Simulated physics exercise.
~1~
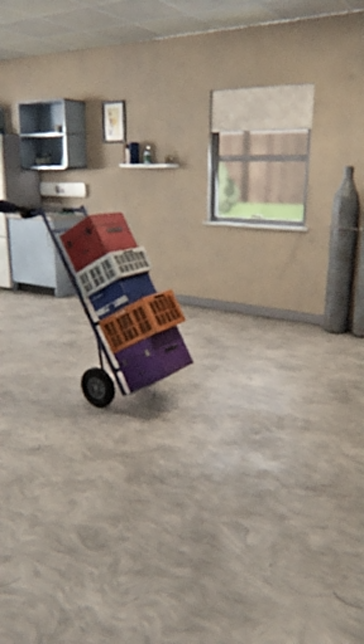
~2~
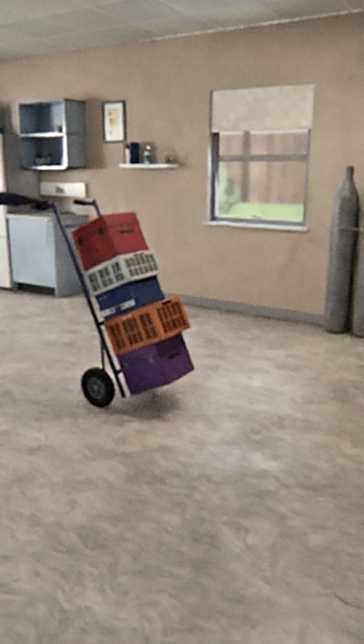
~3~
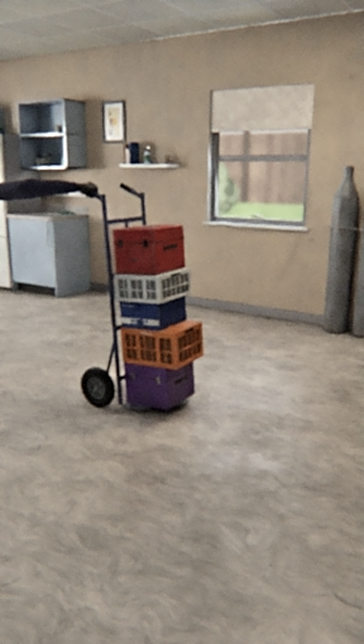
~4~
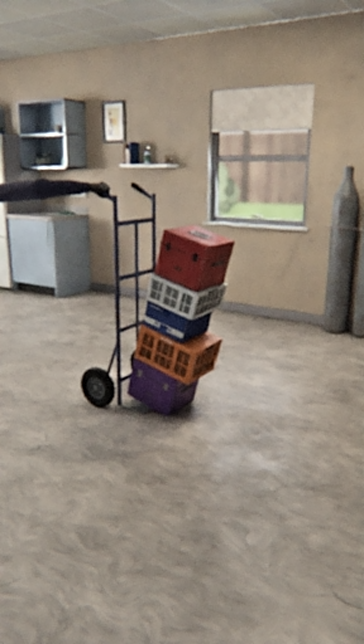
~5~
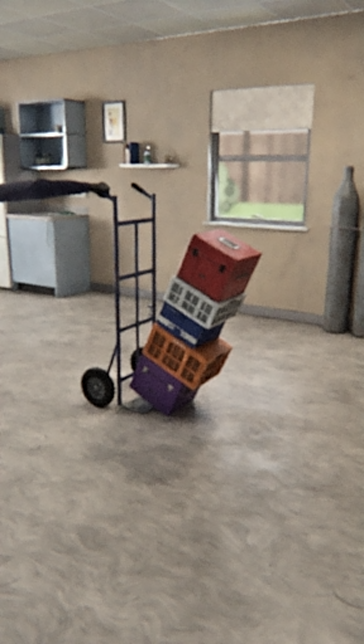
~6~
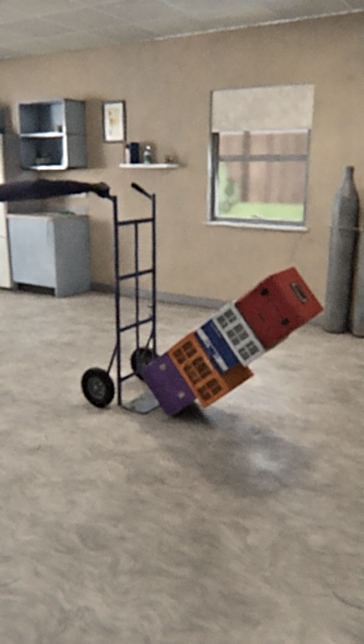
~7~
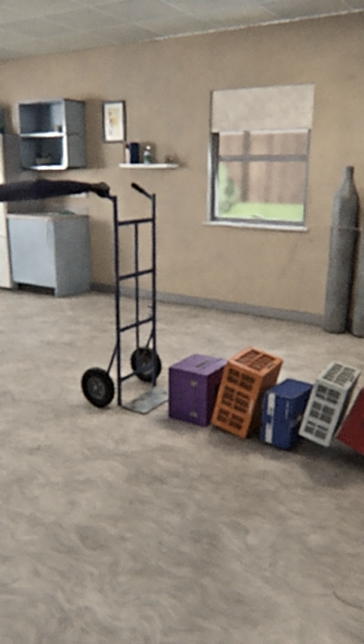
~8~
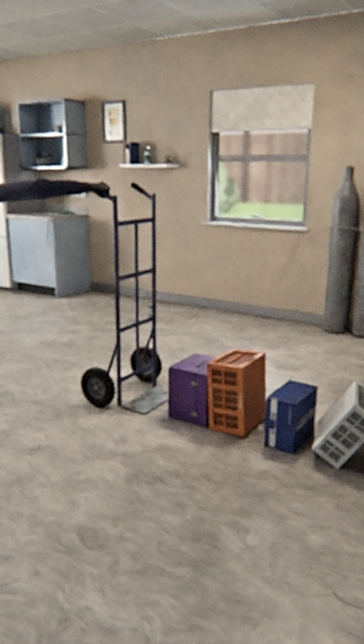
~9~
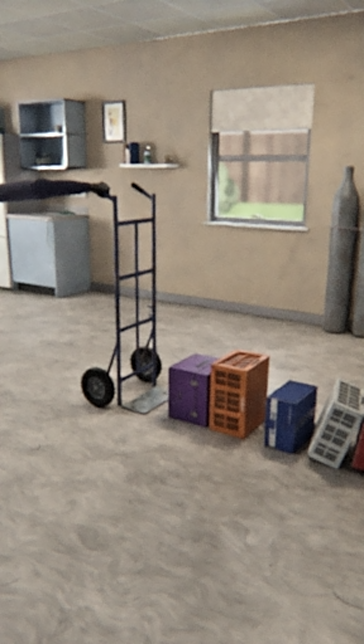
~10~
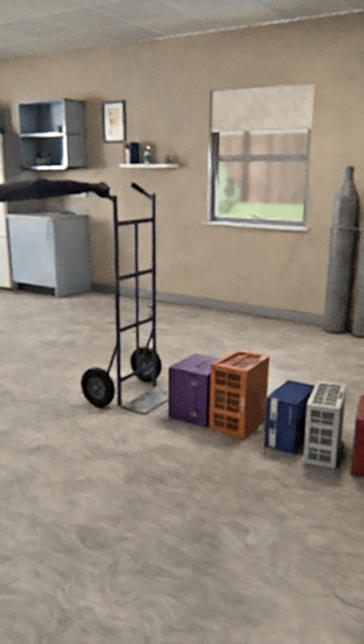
A hand truck stacked with five colorful boxes and crates was swung upright by a dark-sleeved arm and stopped, but the stack kept tipping to the right, toppled off, and ended up strewn in a row across the floor beside the empty truck.
